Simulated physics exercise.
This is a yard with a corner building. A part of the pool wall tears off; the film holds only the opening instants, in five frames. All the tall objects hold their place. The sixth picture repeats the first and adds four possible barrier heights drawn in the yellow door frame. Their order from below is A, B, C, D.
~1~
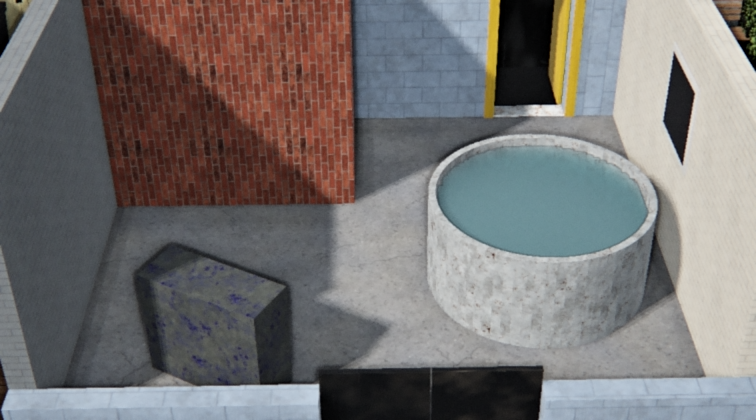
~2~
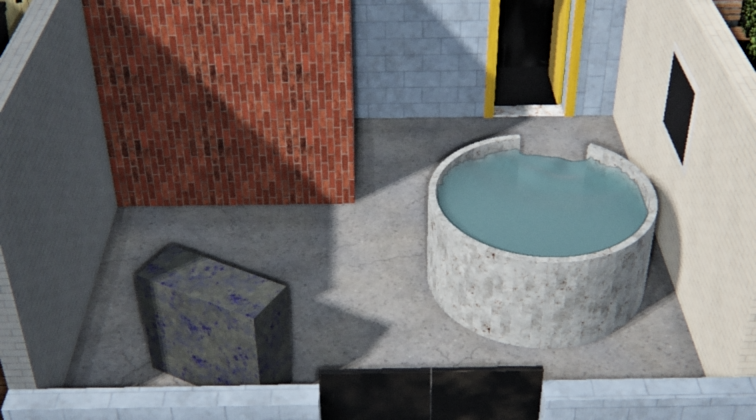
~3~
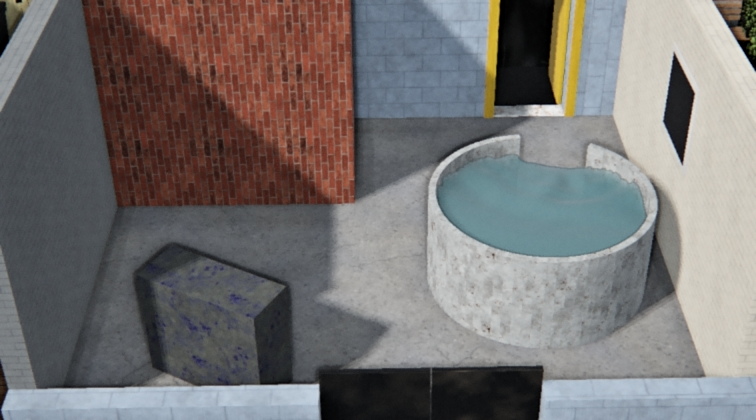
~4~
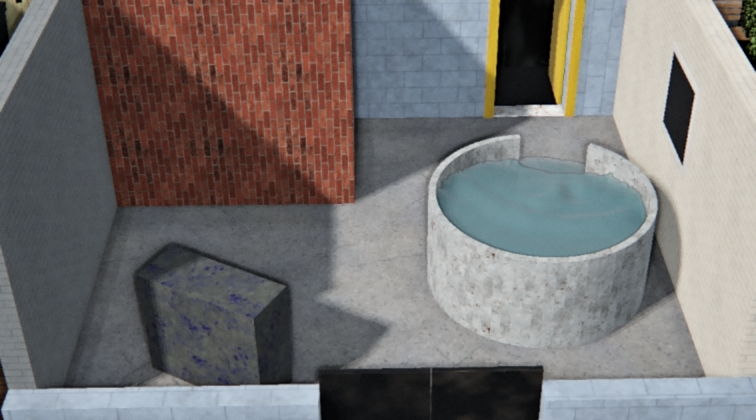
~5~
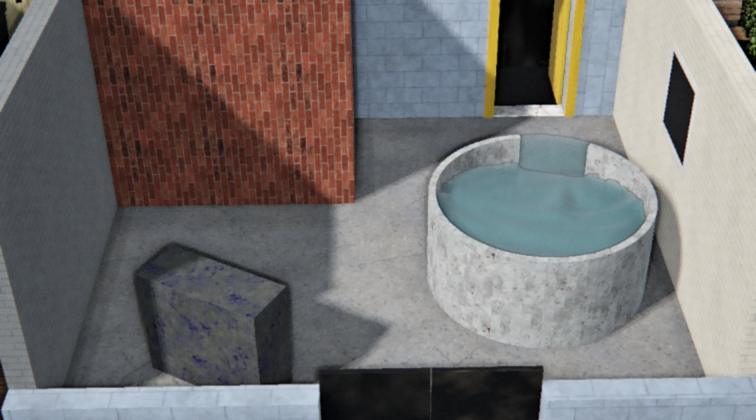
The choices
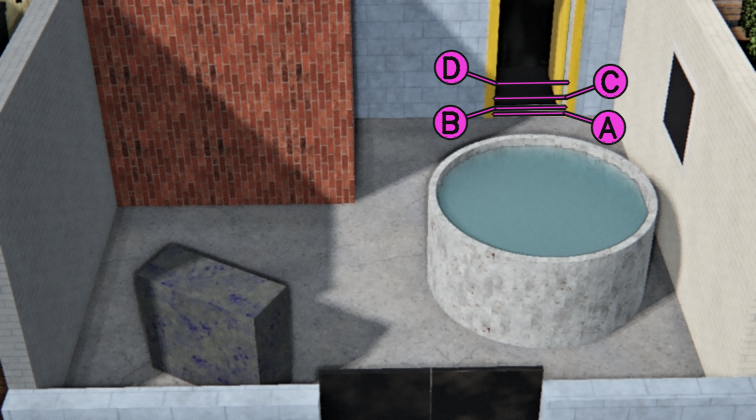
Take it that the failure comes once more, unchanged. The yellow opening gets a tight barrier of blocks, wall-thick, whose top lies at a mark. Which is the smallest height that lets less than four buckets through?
Choose D.
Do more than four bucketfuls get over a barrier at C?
Yes.
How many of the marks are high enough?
One of them.
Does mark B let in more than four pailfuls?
Yes, that goes wrong.
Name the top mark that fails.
Mark C.
On the marked copy, A at (529, 113); B at (529, 107); C at (530, 97); D at (531, 83); from the bottom up A, B, C, D.
Choosing A, dozens of bucketfuls pour in.
Choosing B, dozens of bucketfuls pour in.
Choosing C, some 15 bucketfuls get in.
Choosing D, a splash gets over, under a bucket.
